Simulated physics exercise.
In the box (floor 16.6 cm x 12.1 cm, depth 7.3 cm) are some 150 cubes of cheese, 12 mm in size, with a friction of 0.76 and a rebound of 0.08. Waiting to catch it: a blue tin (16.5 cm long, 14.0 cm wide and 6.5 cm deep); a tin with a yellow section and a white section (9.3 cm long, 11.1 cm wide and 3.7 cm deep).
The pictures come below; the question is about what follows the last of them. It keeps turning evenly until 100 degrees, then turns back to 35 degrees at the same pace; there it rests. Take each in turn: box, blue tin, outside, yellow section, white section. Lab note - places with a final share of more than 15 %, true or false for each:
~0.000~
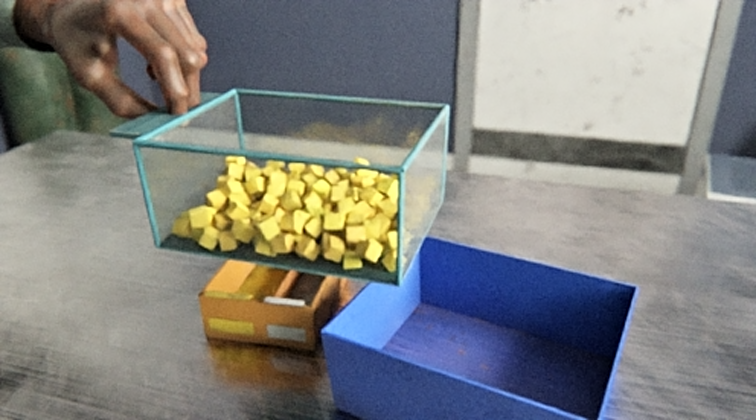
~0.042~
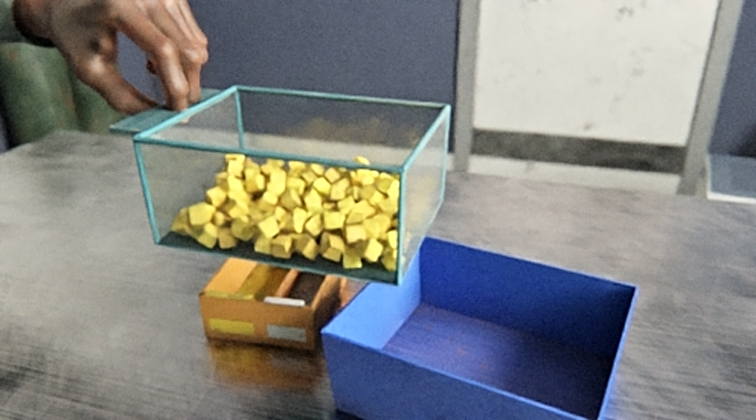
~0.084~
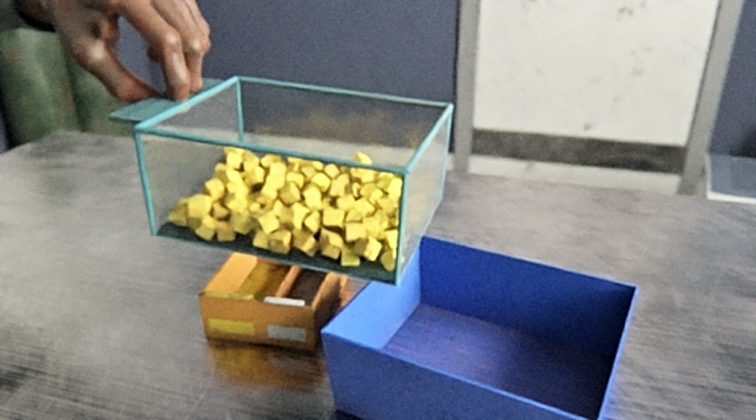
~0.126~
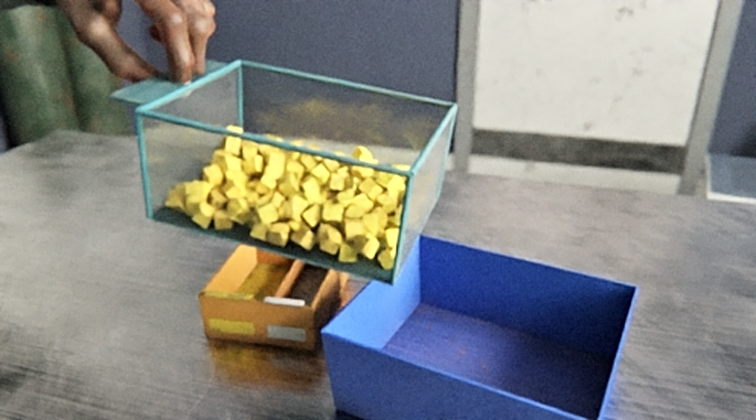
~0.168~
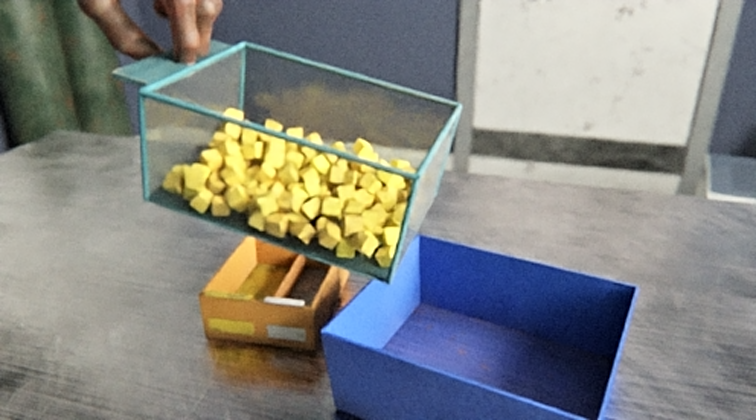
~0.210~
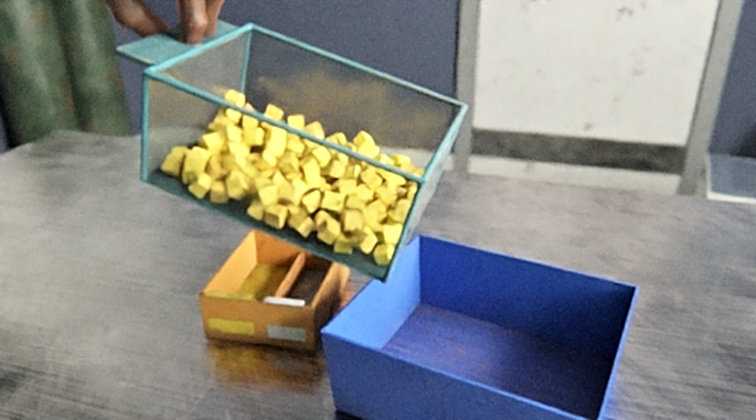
Box: True, blue tin: True, outside: False, yellow section: False, white section: False.
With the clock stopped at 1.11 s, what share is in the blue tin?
Roughly 15 per cent by that time.
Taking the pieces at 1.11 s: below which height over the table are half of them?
16 centimetres, roughly.
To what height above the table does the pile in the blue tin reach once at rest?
Some 3.5 centimetres.
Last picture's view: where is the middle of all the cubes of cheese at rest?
Centre: Approx. (437, 227).
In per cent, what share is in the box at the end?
50 per cent, roughly.
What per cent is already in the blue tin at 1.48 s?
45 %.
Then, at 0.70 s, tilt 73 degrees; box 100 %; middle of all pieces near (381, 124).
After 1.11 s, tilt 94 degrees; box 70 %, blue tin 15 %, in the air 15 %; middle of all pieces near (472, 222).
After 1.48 s, tilt 52 degrees; box 50 %, blue tin 45 %; middle of all pieces near (475, 293).
Then, at 1.84 s, tilt 35 degrees; box 50 %, blue tin 45 %; middle of all pieces near (471, 296).
At rest (2.3 s), box 50 %, blue tin 45 %, outside 0 %, yellow section 0 %, white section 0 %.
